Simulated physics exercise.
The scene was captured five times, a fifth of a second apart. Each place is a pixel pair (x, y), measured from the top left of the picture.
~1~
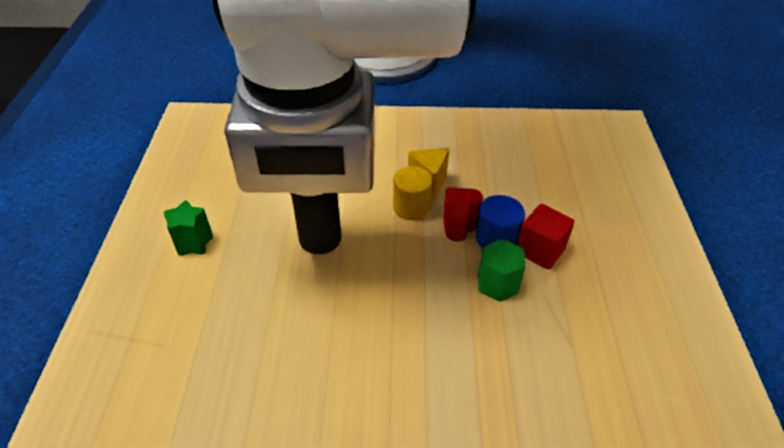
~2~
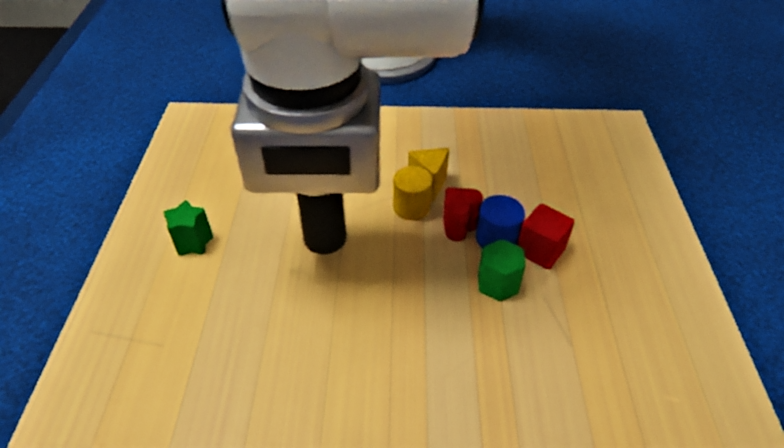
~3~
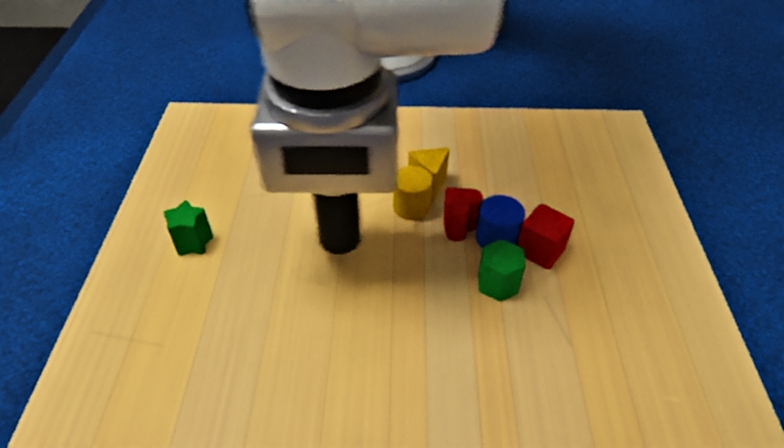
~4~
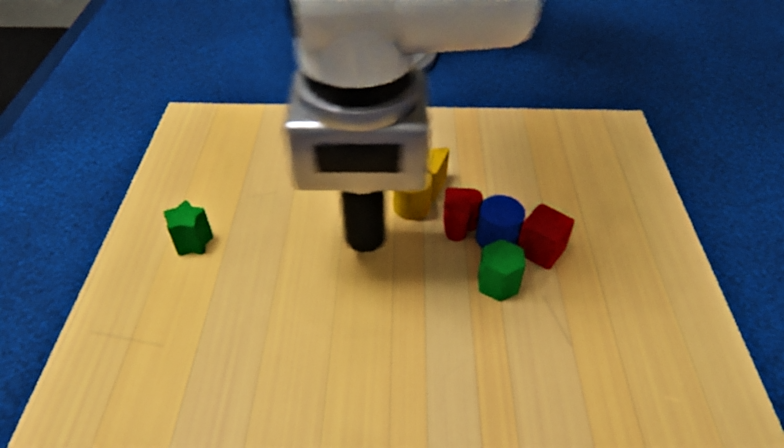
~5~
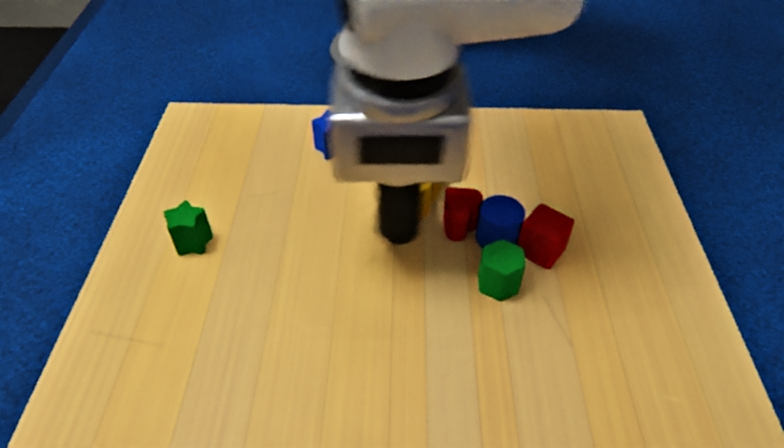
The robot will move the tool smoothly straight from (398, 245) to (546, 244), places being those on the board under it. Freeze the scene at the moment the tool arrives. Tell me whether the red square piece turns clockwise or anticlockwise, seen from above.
Viewed from overhead, the red square piece winds up turned clockwise.
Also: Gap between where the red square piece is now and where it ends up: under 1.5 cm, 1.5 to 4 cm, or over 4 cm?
Answer: More than 4 cm.
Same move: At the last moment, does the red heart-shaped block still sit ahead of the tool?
My answer is no.
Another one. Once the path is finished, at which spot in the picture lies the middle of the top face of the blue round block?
It sits at (571, 190).
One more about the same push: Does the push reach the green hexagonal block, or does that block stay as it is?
By the time the path is finished, it has hardly shifted at all.
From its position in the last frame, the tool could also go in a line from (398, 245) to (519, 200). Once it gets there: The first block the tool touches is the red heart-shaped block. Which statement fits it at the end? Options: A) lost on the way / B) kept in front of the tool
B - kept in front of the tool.
On the path given first. One third of the way, tool at (449, 229); red heart-shaped block at (473, 194), turned 25° anticlockwise; blue round block at (507, 209).
Two thirds of the way, tool at (502, 228); red heart-shaped block at (481, 187), turned 60° anticlockwise; blue round block at (539, 200); red square piece at (572, 225), turned 30° clockwise.
At the end, tool at (551, 228); red heart-shaped block at (481, 187), turned 60° anticlockwise; blue round block at (571, 190); green hexagonal block unmoved; red square piece at (601, 231), turned 50° clockwise.
